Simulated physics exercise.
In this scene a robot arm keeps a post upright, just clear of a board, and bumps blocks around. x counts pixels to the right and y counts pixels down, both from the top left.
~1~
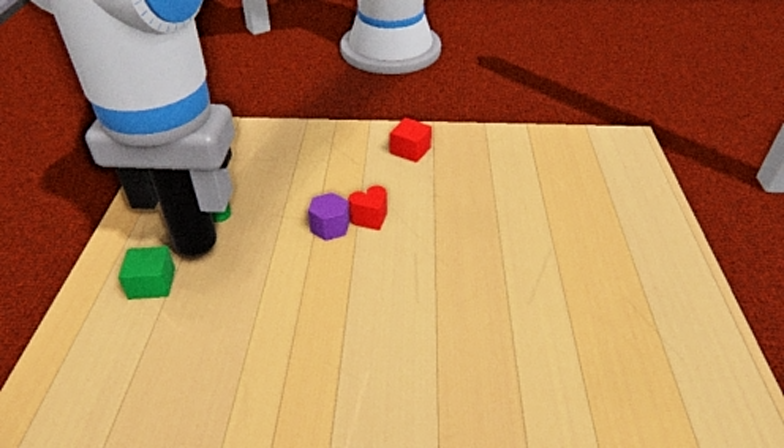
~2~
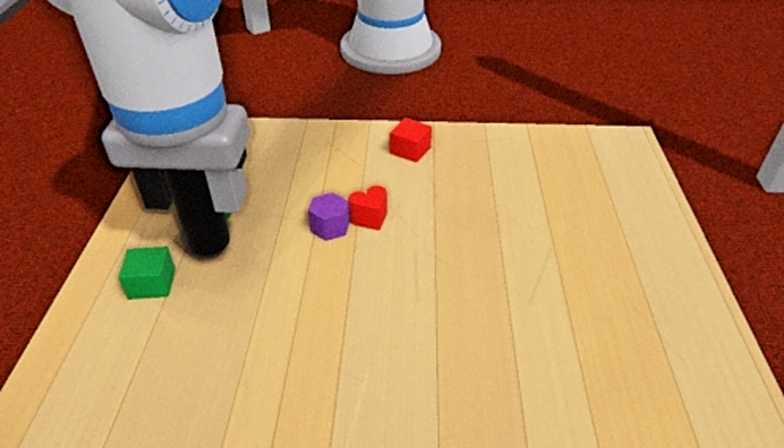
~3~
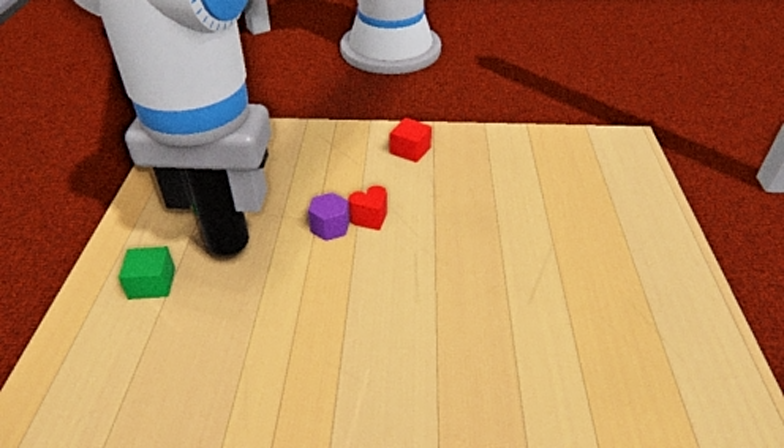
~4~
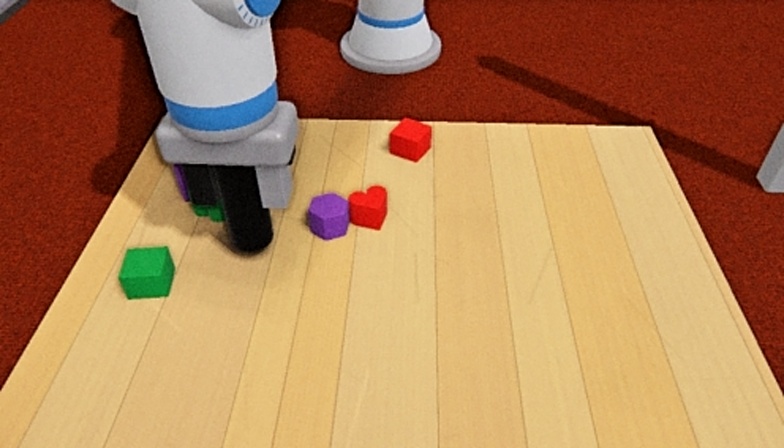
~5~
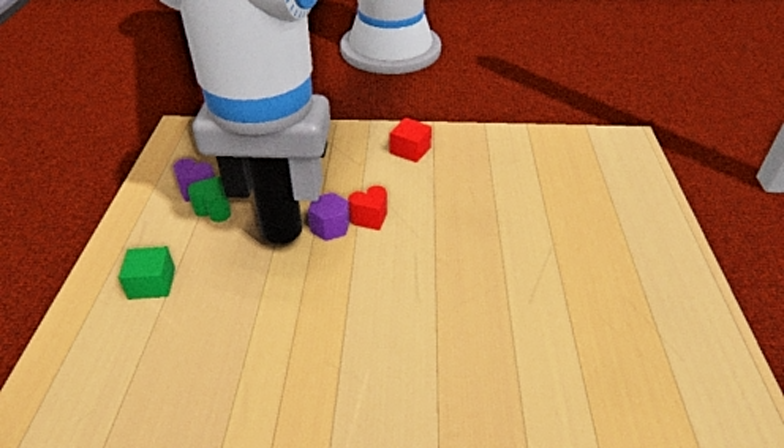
We see a robot arm with a dark post move steadily right above a wooden board, uncovering a purple block and a green block behind it, while the green, purple and red blocks on the board stay still.
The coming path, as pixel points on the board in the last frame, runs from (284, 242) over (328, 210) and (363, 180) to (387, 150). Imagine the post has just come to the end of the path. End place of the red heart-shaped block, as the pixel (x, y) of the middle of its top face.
About (404, 196).
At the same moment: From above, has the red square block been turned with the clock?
Yes, it checks out.
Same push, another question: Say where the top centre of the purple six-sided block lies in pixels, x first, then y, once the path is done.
Final place: (369, 192).
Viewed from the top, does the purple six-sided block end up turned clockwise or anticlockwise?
In a top view, it turns clockwise.
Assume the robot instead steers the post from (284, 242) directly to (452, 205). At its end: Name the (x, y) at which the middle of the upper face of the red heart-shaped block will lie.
The middle of its upper face should be somewhere near (448, 163).
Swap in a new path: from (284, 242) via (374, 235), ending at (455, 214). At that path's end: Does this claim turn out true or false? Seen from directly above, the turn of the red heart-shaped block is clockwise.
The statement is true.
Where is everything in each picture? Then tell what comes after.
In the first picture, post's lower end (196, 242); green heart-shaped block hidden; purple six-sided block (328, 205); red heart-shaped block (369, 196); red square block (411, 129).
In the second picture, post (210, 243); blocks still.
In the third picture, post (229, 242); blocks still.
In the fourth picture, post (253, 239); blocks still.
In the fifth picture, post (282, 232); green heart-shaped block (209, 188); purple six-sided block (328, 205); red heart-shaped block (369, 196); red square block (411, 129).
On the path given first. One third of the way, post (327, 200); purple six-sided block (362, 193), turned 65° clockwise; red heart-shaped block (400, 195), turned 20° anticlockwise.
Two thirds of the way, post (363, 169); purple six-sided block (369, 192), turned 90° clockwise; red heart-shaped block (404, 196), turned 30° anticlockwise.
At the end, post (387, 140); green heart-shaped block still; purple six-sided block (369, 192), turned 90° clockwise; red heart-shaped block (404, 196), turned 30° anticlockwise; red square block (420, 125), turned 35° clockwise.
